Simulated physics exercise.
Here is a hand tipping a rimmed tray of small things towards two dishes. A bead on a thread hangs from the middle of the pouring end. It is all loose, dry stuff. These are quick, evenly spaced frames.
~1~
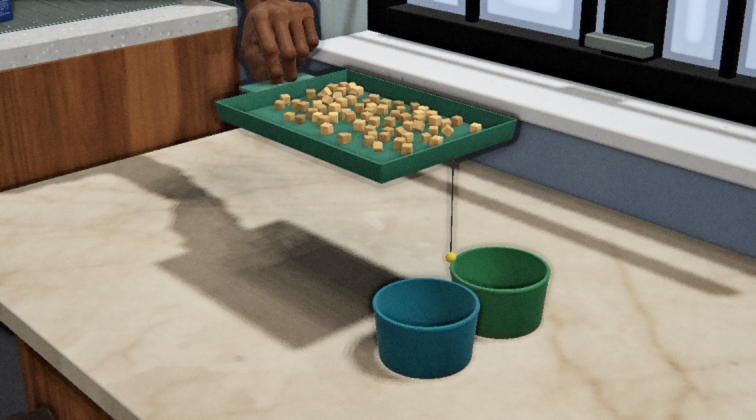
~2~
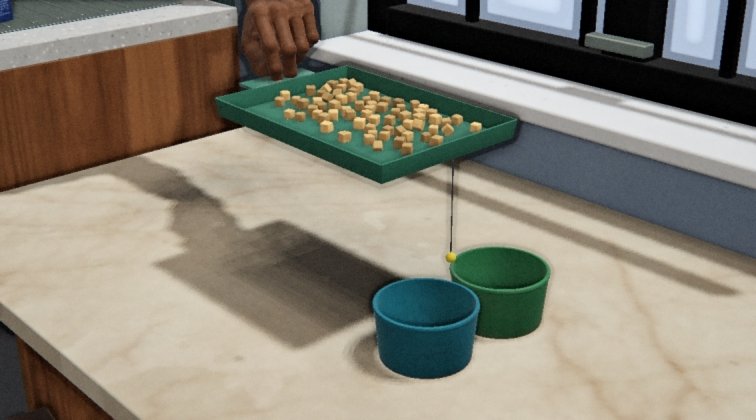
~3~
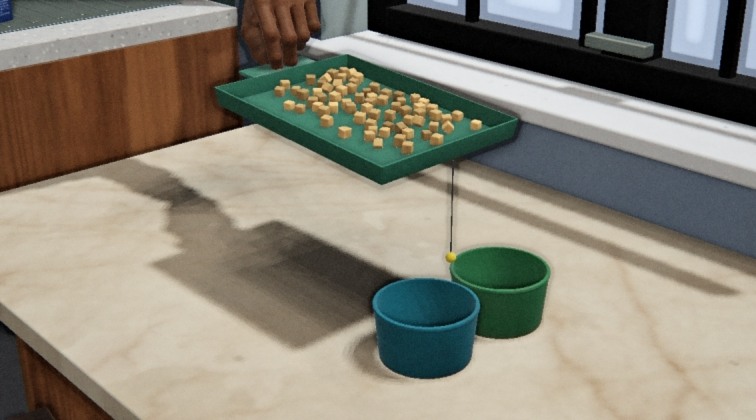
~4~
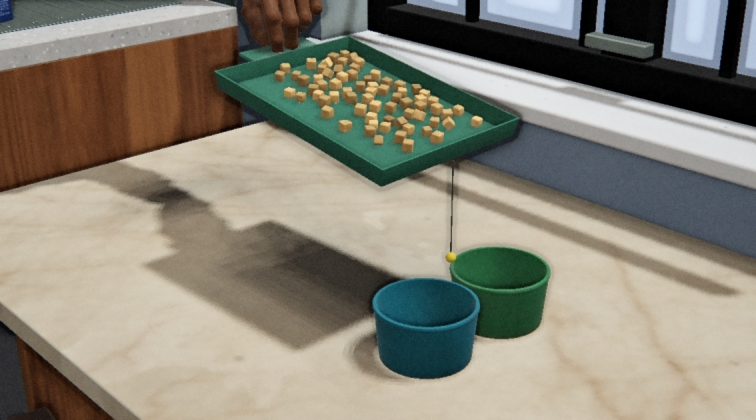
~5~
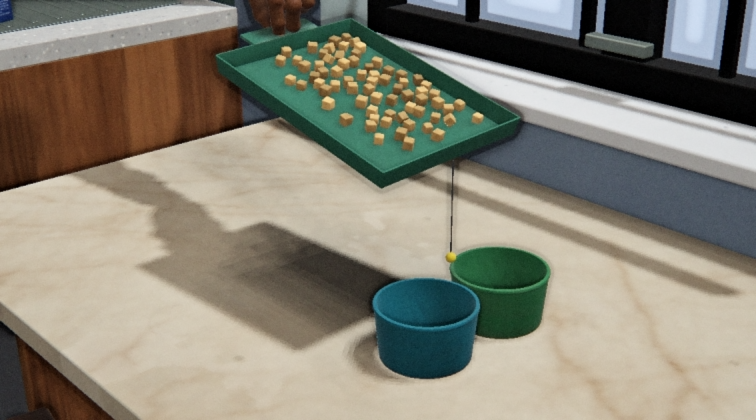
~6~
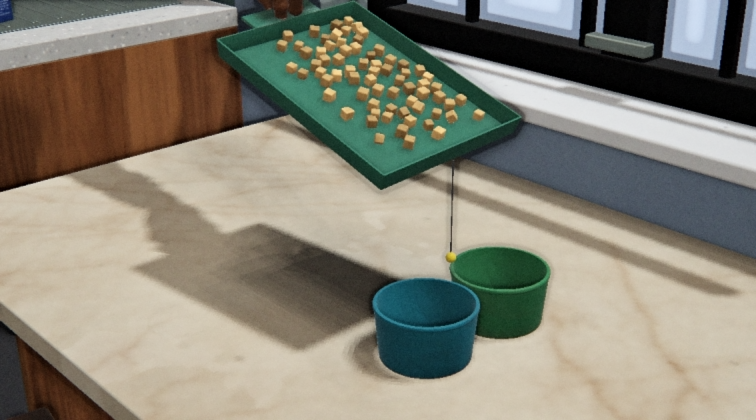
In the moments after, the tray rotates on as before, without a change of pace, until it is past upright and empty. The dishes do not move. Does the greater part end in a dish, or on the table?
They take more than half between them.
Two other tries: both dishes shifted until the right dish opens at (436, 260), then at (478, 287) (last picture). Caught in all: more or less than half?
At the first place under half, at the second over half.
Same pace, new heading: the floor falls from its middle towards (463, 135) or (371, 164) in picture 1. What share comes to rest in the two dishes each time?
Near 30 % and 60 %.
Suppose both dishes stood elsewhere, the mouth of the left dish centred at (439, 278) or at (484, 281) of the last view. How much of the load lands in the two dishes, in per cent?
The first gives 10 %, the second 30 %.
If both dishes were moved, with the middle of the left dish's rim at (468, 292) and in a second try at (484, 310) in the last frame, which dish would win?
First left, then left.
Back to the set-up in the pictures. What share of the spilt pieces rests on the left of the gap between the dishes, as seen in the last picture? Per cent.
Some 0 per cent.
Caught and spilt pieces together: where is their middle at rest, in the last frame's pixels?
Near (446, 346).
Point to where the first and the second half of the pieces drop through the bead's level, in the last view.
Early half (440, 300), late half (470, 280).
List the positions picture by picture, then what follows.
Corners of the pouring end at (381, 163) and (513, 120), level; middle of the load at (370, 112), small wooden cubes; left dish at (463, 342); right dish at (536, 305); bead on its thread at (451, 257), in the first picture.
Corners of the pouring end at (382, 164) and (513, 119), level; middle of the load at (370, 110), in the second picture.
Corners of the pouring end at (382, 165) and (514, 119), tipped barely, lowest at the left corner; middle of the load at (370, 103), in the third picture.
Corners of the pouring end at (383, 168) and (515, 118), tipped a little, lowest at the left corner; middle of the load at (371, 93), in the fourth picture.
Corners of the pouring end at (384, 170) and (516, 117), tipped a little, lowest at the left corner; middle of the load at (372, 82), in the fifth picture.
Corners of the pouring end at (384, 173) and (518, 116), tipped clearly, lowest at the left corner; middle of the load at (374, 72), a small part on the move; left dish at (463, 342); right dish at (536, 305), in the sixth picture.
Soon, tray tipped steeply; all on the tray.
A while on, tray tipped past a quarter turn; most on the tray; about a quarter in the left dish; a small part outside both.
Towards the end, tray tipped past a quarter turn; about half in the left dish; a small part in the right dish; about a third outside both.
Finally, tray tipped past a quarter turn; about half in the left dish; a small part in the right dish; about a third outside both.
